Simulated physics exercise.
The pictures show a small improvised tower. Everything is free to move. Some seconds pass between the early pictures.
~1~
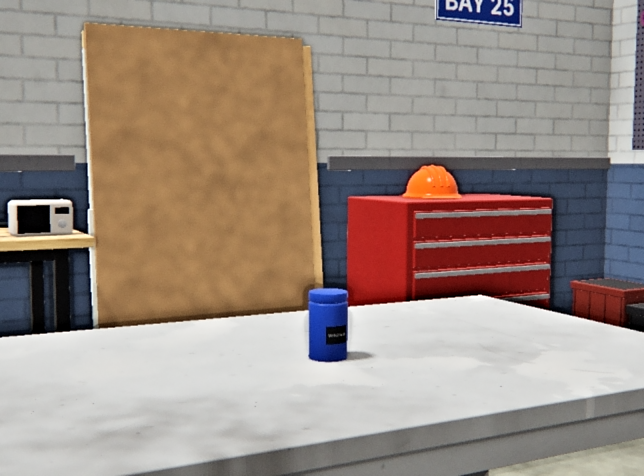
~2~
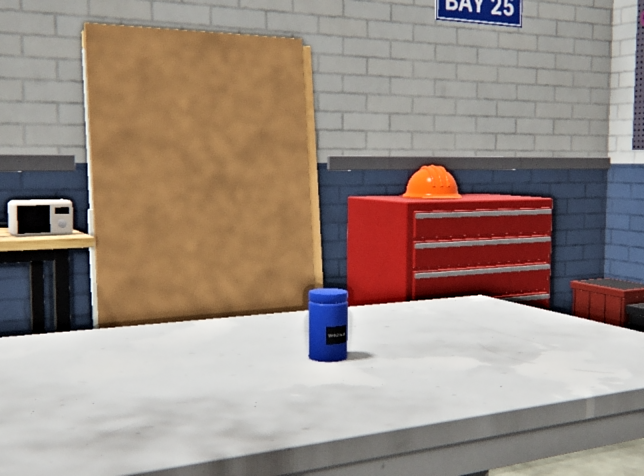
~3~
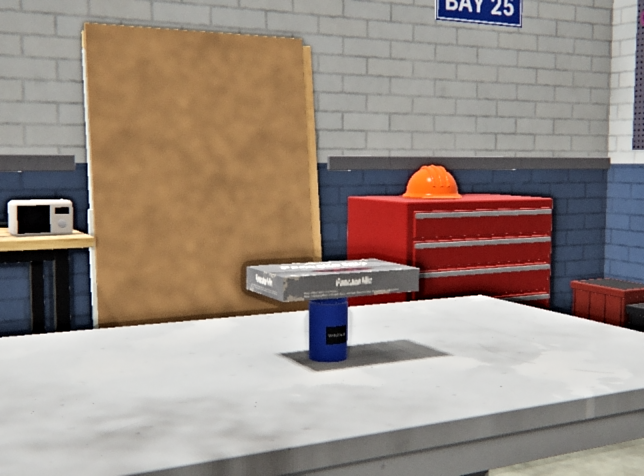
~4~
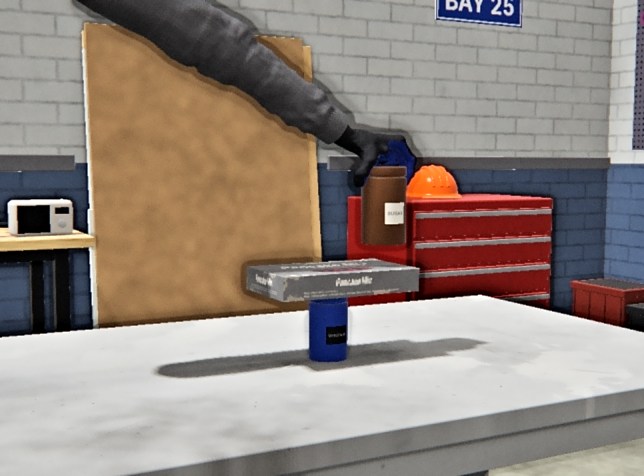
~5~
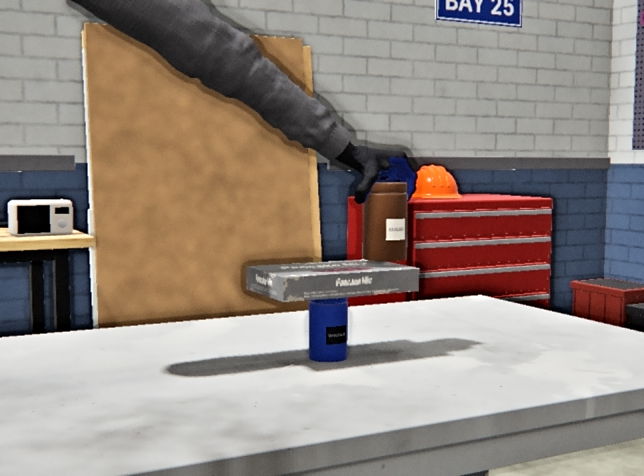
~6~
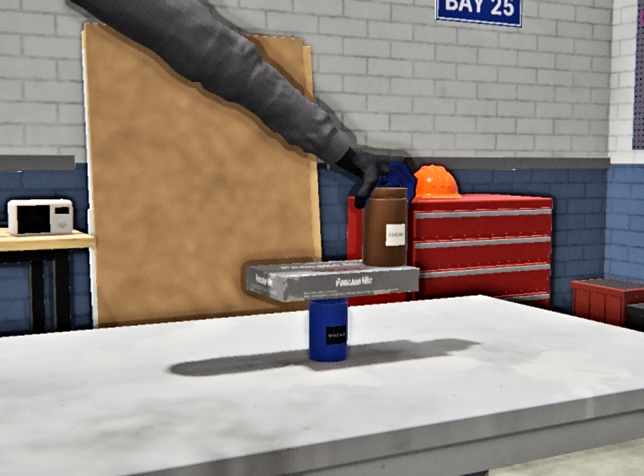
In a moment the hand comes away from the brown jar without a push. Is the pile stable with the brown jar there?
As it turns out, it comes apart.
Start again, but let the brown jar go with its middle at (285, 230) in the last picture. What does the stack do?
Then it gives way.
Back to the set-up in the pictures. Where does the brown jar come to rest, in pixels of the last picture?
At about (446, 325).
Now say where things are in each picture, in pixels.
In the first picture, the last thing is not in view yet.
In the second picture, the last thing is not in view yet.
In the third picture, the last thing is not in view yet; grey packet (332, 279).
The fourth picture shows still above its spot; brown jar (384, 205); grey packet (332, 279).
The fifth picture shows still above its spot; brown jar (385, 221); grey packet (332, 279).
The sixth picture shows in place under the hand; brown jar (385, 226); grey packet (332, 279).
Then, 0.40 s past the last view, brown jar now fallen; grey packet on its side.
Then, 0.80 s past the last view, grey packet now fallen.
Finally, fallen, grey packet and brown jar; blue jar still in place. Final places as the last picture's camera would see them, brown jar near (446, 325). The stack gives way.
